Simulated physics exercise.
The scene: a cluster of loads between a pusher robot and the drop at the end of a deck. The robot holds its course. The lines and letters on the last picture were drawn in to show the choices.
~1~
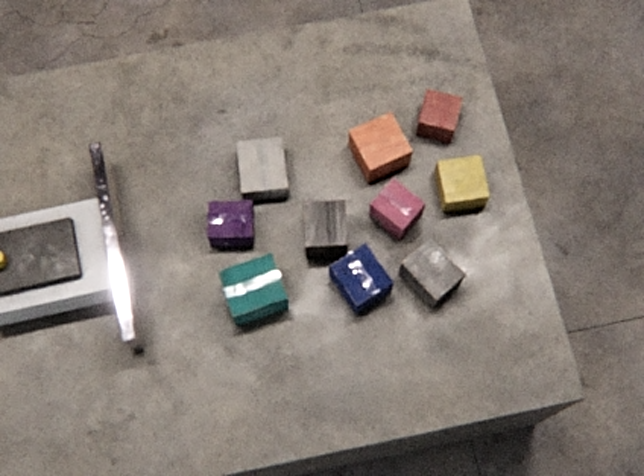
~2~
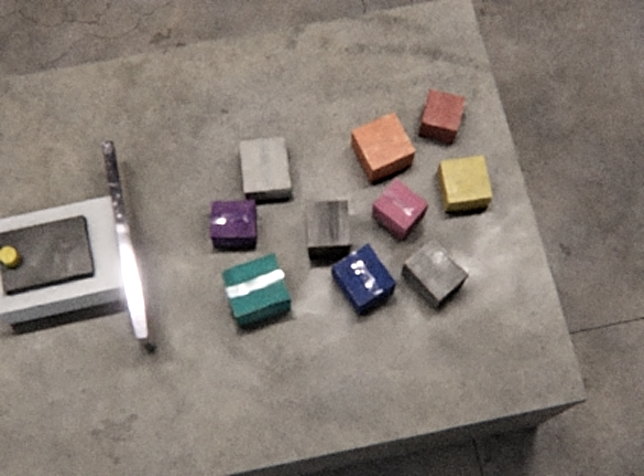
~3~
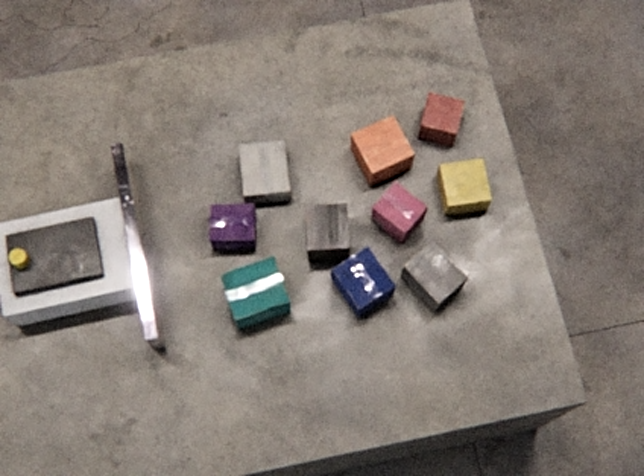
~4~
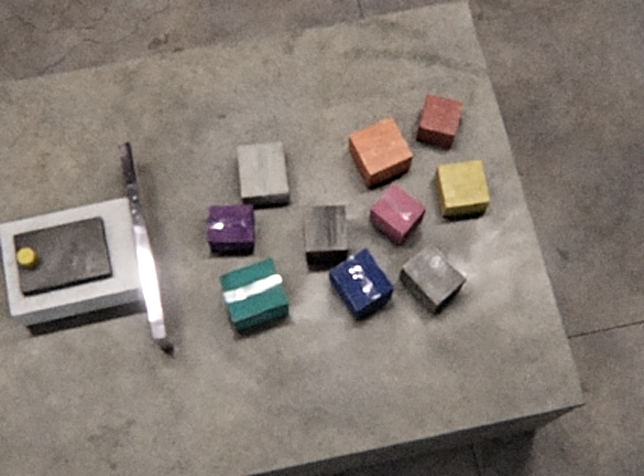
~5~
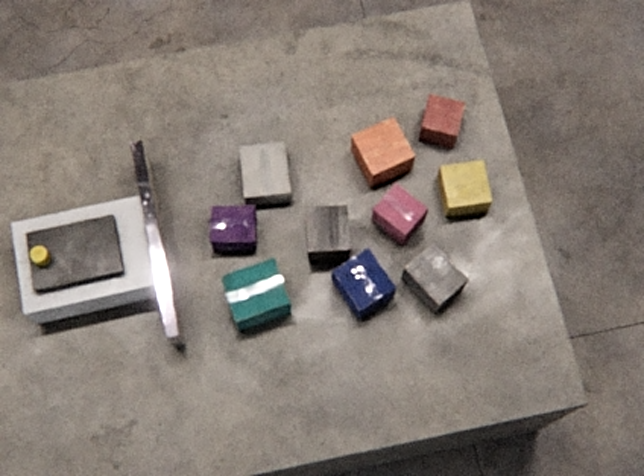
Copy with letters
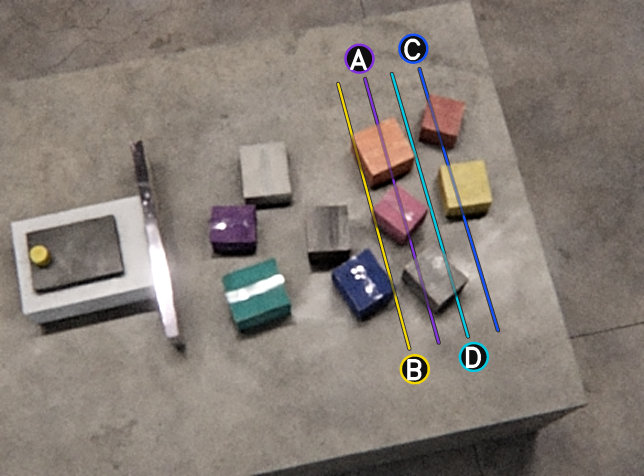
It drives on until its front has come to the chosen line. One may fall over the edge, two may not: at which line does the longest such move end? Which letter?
The farthest such stop is A.
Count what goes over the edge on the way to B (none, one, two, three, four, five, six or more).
In all, none.
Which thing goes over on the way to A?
The yellow crate goes over.
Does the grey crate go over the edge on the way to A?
No.
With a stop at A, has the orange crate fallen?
By then, no.
On the marked copy, A at (400, 205); B at (372, 210); C at (457, 194); D at (428, 199).
With A. Early on, robot (173, 233); turquoise parcel (295, 288); purple box (273, 219).
Further on, robot (263, 216); yellow crate (478, 187); grey crate (476, 269).
At the end, robot (329, 203); yellow crate over the edge; grey crate (540, 256); one fallen.
As for the rest, B is within the limit but short; C drops six; D drops four.
